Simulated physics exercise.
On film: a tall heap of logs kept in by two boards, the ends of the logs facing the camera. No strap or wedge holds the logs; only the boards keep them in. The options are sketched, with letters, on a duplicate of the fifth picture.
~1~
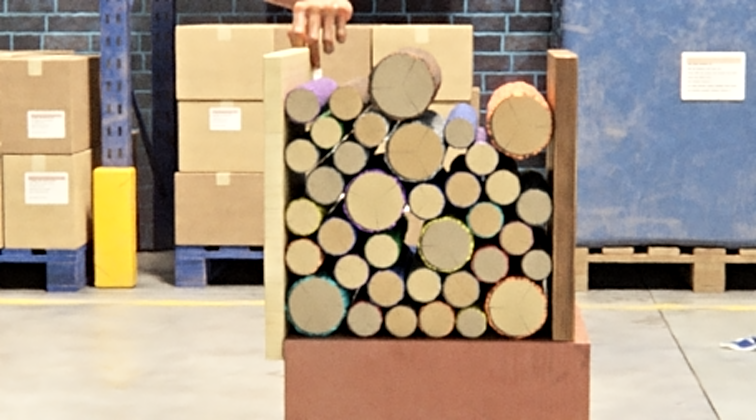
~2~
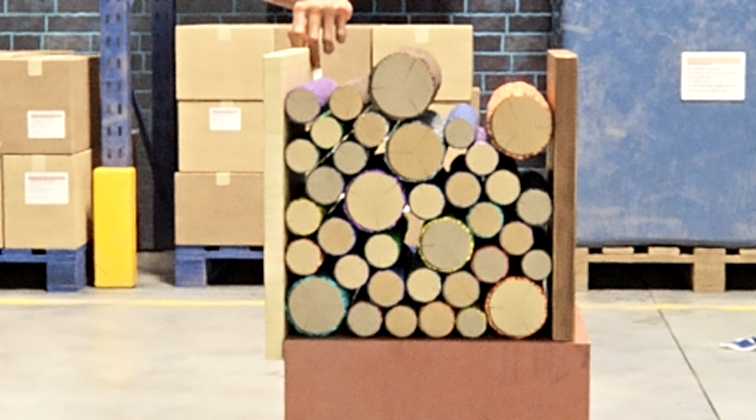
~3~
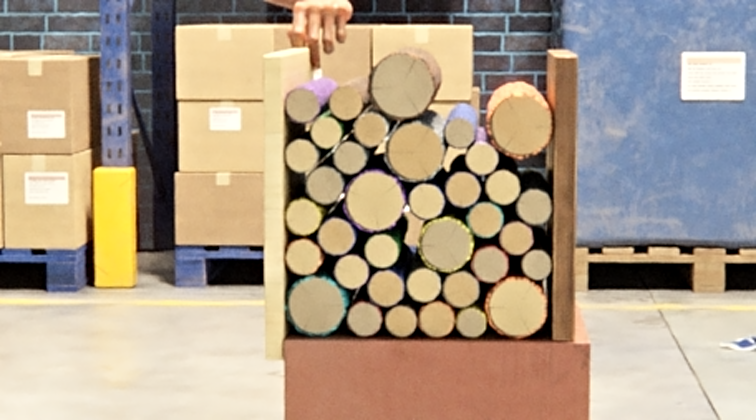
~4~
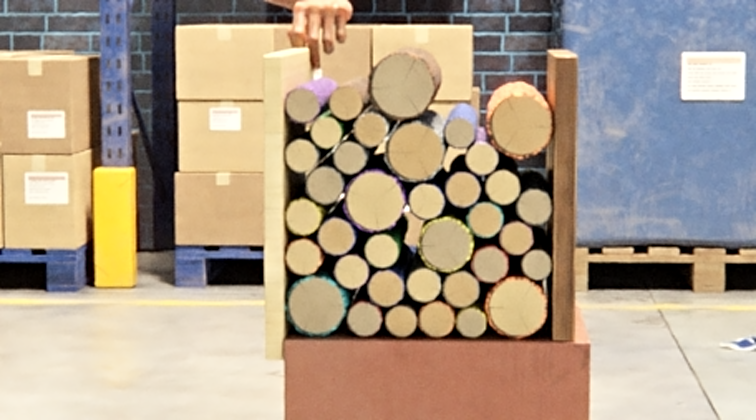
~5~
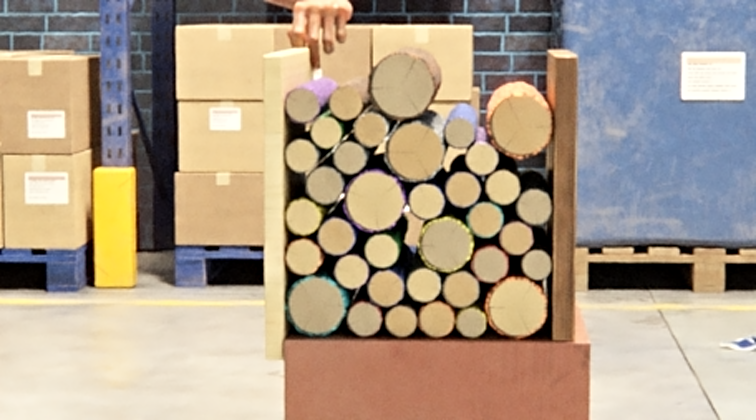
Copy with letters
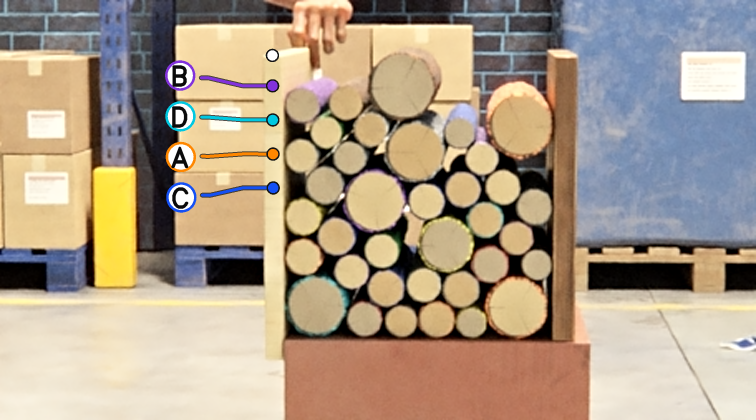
A hand hung at the top of a tall heap of logs, near the left board, while the stacked logs sat between the two upright boards and nothing noticeably moved.
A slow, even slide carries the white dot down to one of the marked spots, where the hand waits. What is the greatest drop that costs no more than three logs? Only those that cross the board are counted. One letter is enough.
The last mark within the limit is C.
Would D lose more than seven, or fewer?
At D, fewer than seven.
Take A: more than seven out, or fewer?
At A, fewer than seven.
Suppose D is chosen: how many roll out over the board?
The count is none.
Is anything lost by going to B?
No, at B.
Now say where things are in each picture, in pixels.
A log (302, 105); a log (346, 103); side board (291, 192), in the first frame.
Side board (291, 192); a log (316, 306), in the second frame.
A log (516, 308); a log (461, 290), in the third frame.
A log (490, 264); a log (426, 201), in the fourth frame.
A log (415, 152); a log (302, 105); a log (346, 103), in the fifth frame.
On the copy, A at (273, 154); B at (272, 86); C at (273, 188); D at (273, 120); the white dot at (272, 55).
On C. First, top of the board (283, 117).
Then, top of the board (284, 185).
Finally, top of the board (284, 187), one out over the board.
By contrast, A none out over the board; B none out over the board; D none out over the board.
